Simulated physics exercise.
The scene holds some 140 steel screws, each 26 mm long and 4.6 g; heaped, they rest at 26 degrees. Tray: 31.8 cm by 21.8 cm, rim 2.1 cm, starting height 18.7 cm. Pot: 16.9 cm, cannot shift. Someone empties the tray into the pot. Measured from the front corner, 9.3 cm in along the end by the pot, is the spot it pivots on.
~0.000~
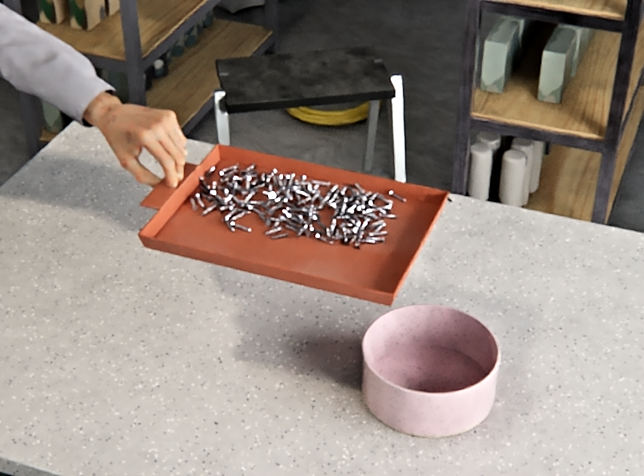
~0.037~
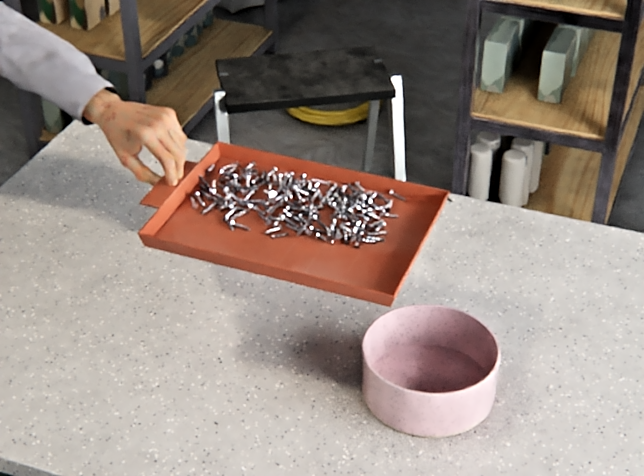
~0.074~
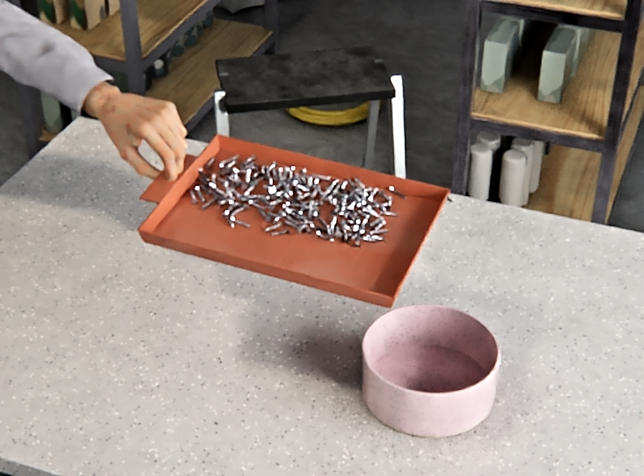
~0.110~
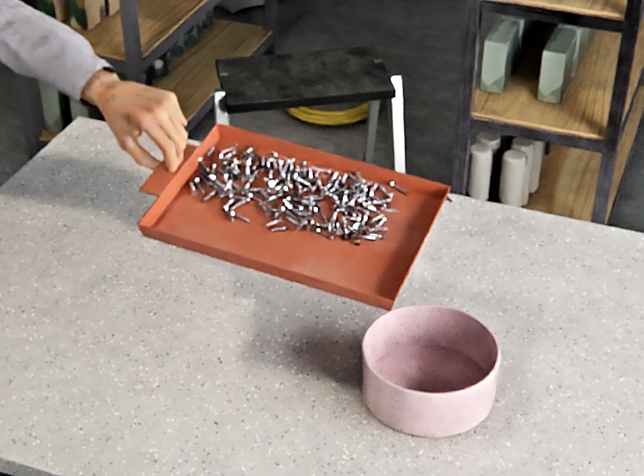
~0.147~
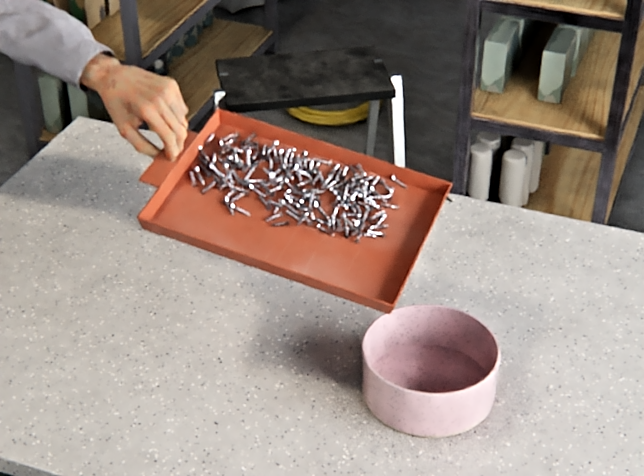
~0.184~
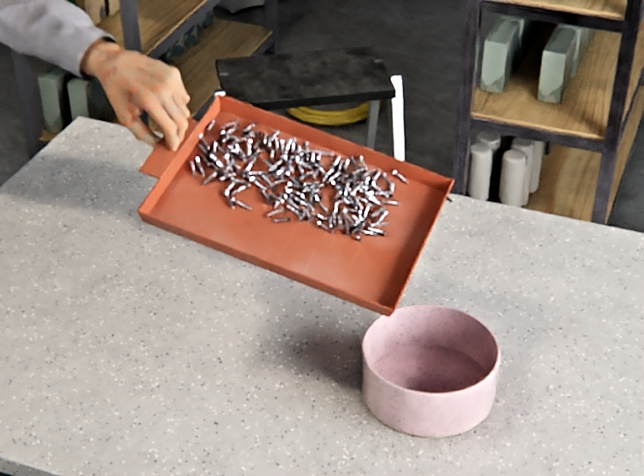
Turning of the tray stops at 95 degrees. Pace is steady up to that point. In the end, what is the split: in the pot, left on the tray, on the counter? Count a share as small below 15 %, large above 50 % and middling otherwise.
Pot: Middling. Left on the tray: Small. Counter: Large.
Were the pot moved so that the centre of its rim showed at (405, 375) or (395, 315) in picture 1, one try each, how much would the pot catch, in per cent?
Estimates: 100 % and 0 %, in that order.
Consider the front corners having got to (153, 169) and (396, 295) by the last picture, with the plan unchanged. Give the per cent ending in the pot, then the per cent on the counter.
Split: Pot = 45, counter = 55.
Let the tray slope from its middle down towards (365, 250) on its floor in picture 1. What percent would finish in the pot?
Estimate: Near 45 per cent.
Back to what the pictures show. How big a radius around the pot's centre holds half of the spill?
Some 14 cm.
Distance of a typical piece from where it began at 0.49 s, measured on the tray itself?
8 cm.
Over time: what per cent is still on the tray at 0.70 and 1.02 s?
Close to 45 at the first time and 0 at the second.
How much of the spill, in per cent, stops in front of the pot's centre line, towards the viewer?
Near 100 in a hundred.
Then, at 0.49 s, tilt 54 degrees; the tray holds 100 %, the pot 0 %.
Then, at 0.70 s, tilt 81 degrees; the tray holds 45 %, the pot 5 %.
After 1.02 s, tilt 95 degrees; the tray holds 0 %, the pot 40 %.
By 2.0 s all is still; pot 40 %, tray 0 %, counter 60 %.
